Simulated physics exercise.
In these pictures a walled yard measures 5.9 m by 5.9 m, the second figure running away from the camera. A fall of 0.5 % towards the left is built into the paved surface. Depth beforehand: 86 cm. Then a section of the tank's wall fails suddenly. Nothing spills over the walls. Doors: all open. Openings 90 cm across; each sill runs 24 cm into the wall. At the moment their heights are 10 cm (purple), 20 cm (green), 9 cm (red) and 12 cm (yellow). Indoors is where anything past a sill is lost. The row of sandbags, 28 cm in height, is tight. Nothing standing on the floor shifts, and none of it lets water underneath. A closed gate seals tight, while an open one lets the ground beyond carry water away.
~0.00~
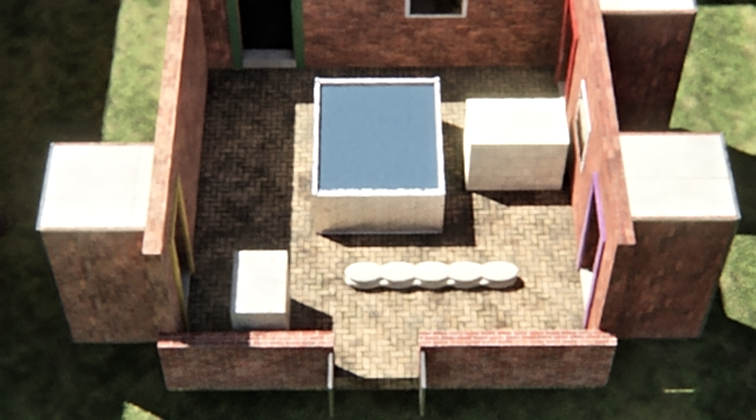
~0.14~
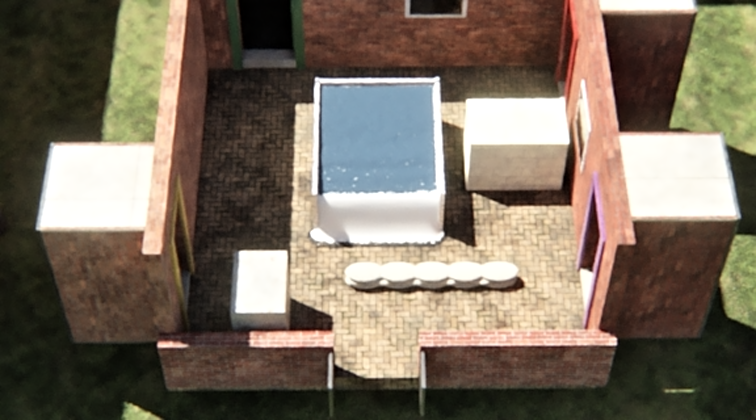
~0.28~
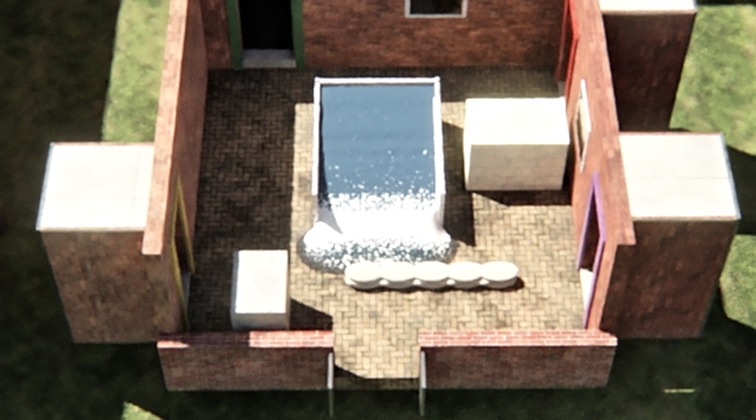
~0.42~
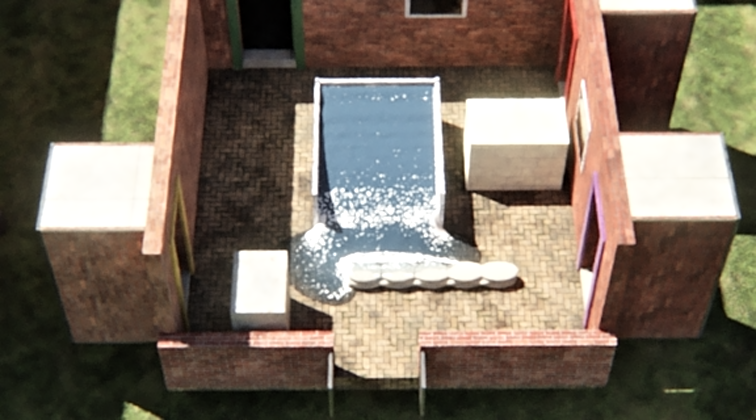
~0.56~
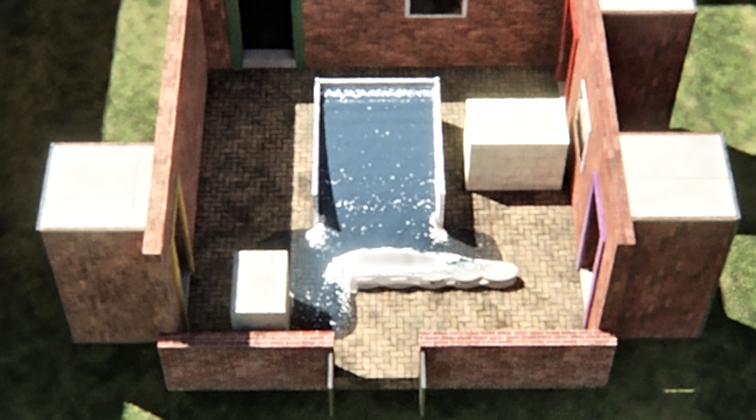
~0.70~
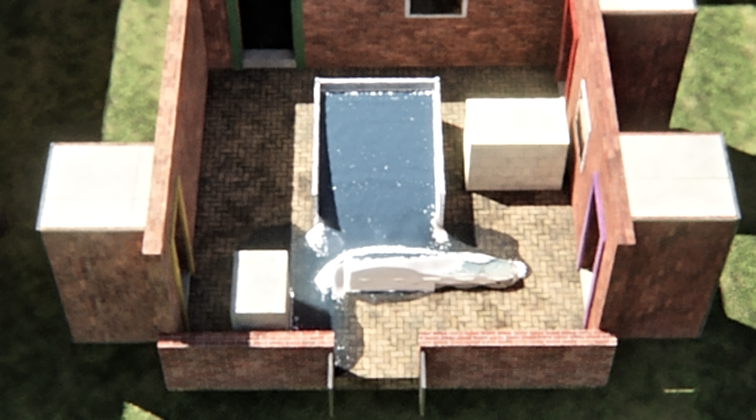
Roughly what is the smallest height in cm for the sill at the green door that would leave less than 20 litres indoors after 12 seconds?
Close to 9 cm.
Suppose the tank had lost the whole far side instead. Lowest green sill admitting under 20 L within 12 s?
Near 24 cm.
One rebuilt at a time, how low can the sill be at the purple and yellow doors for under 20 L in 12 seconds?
You'd want some 15 cm at purple and some 29 cm at yellow.
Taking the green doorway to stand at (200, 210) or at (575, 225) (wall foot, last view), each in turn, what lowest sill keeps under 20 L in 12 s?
You'd want about 7.0 cm there first, then about 25 cm.
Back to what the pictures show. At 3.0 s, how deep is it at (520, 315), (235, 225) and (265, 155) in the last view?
That's 8, 3 and 1 cm, in the order given.
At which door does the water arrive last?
Answer: Green.
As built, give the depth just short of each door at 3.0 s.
Depths in cm - purple: 16, green: 0, red: 5, yellow: 23.
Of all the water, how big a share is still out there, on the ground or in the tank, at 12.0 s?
Share still there: Approx. 74 percent.
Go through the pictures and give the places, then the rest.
The first picture shows still water, 86 cm deep, in the tank at (378, 139); the green door at (266, 26) is dry.
In the second picture, water pours out at (378, 219) and has run 0.2 m, to (323, 243); about 7 cm deep outside, 86 cm at the back.
In the third picture, the front is at (326, 269), 0.7 m from the gap at (378, 220); 1.4 m2 of floor is wet, 86 cm left at the back.
In the fourth picture, the front is at (334, 301), 1.3 m from the gap at (378, 221); 2.6 m2 of floor is wet, 84 cm left at the back.
In the fifth picture, the front is at a hidden place, 1.9 m from the gap at (378, 222); 4.1 m2 of floor is wet, 75 cm left at the back.
In the sixth picture, the gap is at (378, 222), the front 2.5 m out at a hidden place; the back of the tank holds 73 cm; 3.6 m in a straight line remain to the green door at (266, 26).
After 1.4 s water covers 40 % of the floor, deepest (58 cm) near (382, 271); it has not reached the green door.
After 3.0 s water covers 65 % of the floor, deepest (36 cm) near (192, 273); it has not reached the green door.
After 12.0 s water covers 95 % of the floor, deepest (12 cm) near (201, 164); 11 cm at the green door, 0 litres in over its 20 cm sill.
At the green door as built, the water arrived by 3.9 s and peaked near 12 cm at 9.8 s.
With a sill of 8 cm, 37 litres would have come in within the 12 s; with 11 cm, 3 litres. So under 20 litres takes about 9 cm.
